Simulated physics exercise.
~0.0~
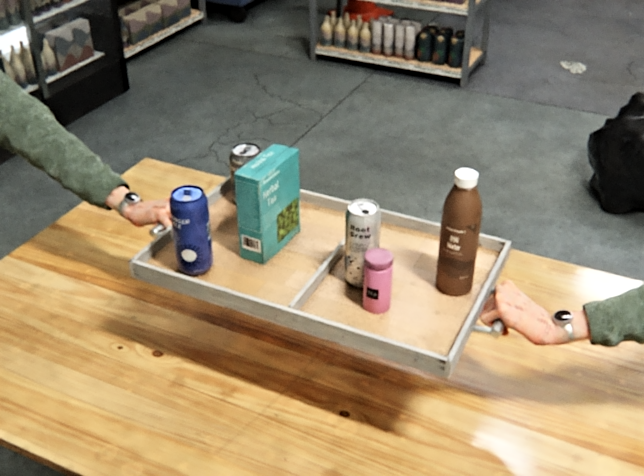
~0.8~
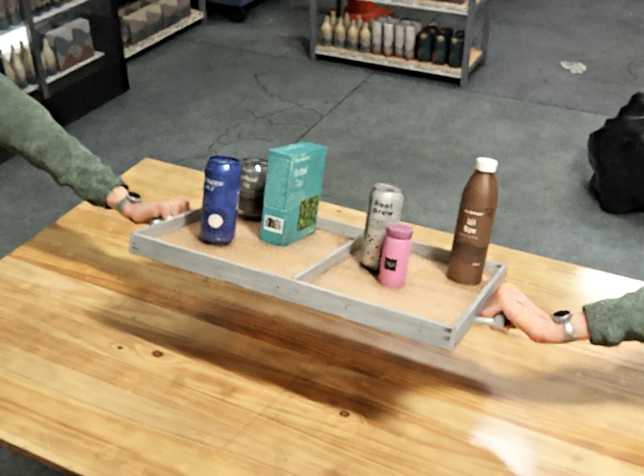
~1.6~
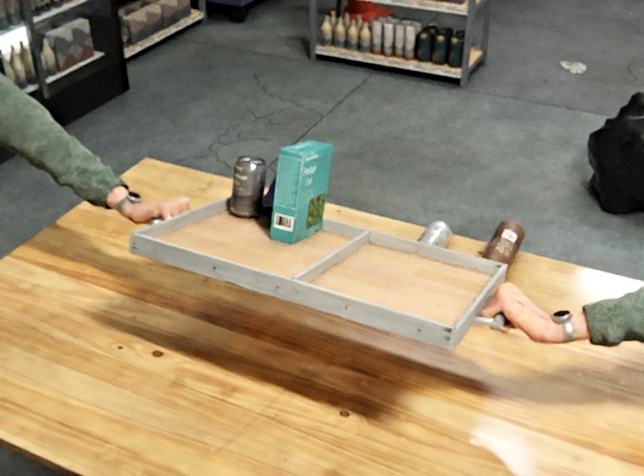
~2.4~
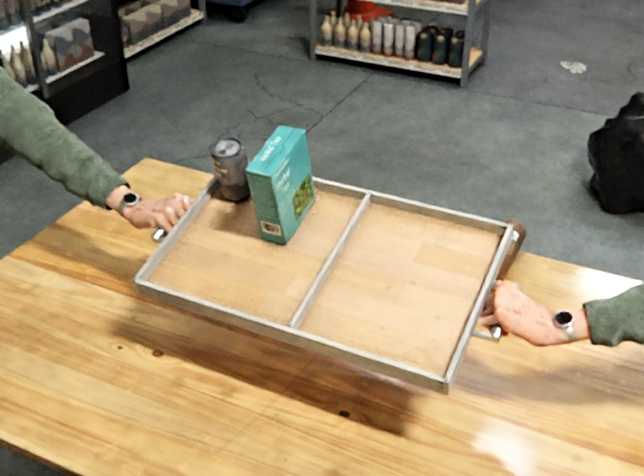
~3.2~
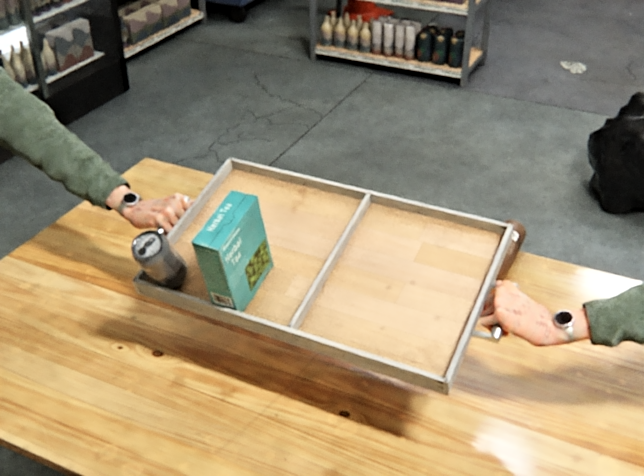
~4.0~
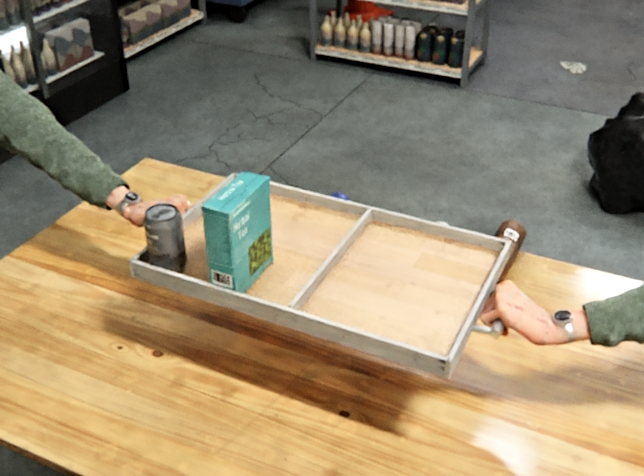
Two hands in green sleeves hold a shallow, divided tray above a wooden table, seen from above in a room with a grey floor and shelves behind. It carries a blue can, a dark grey can and a turquoise packet on the left, with a pale can, a pink shaker and a brown bottle on the right. The far edge dips and everything leans; the blue can, pale can, pink shaker and bottle go off that side. The tray levels, then tips nearer, and the grey can and packet slide towards the near edge. Finally it levels again, with only those two upright aboard.
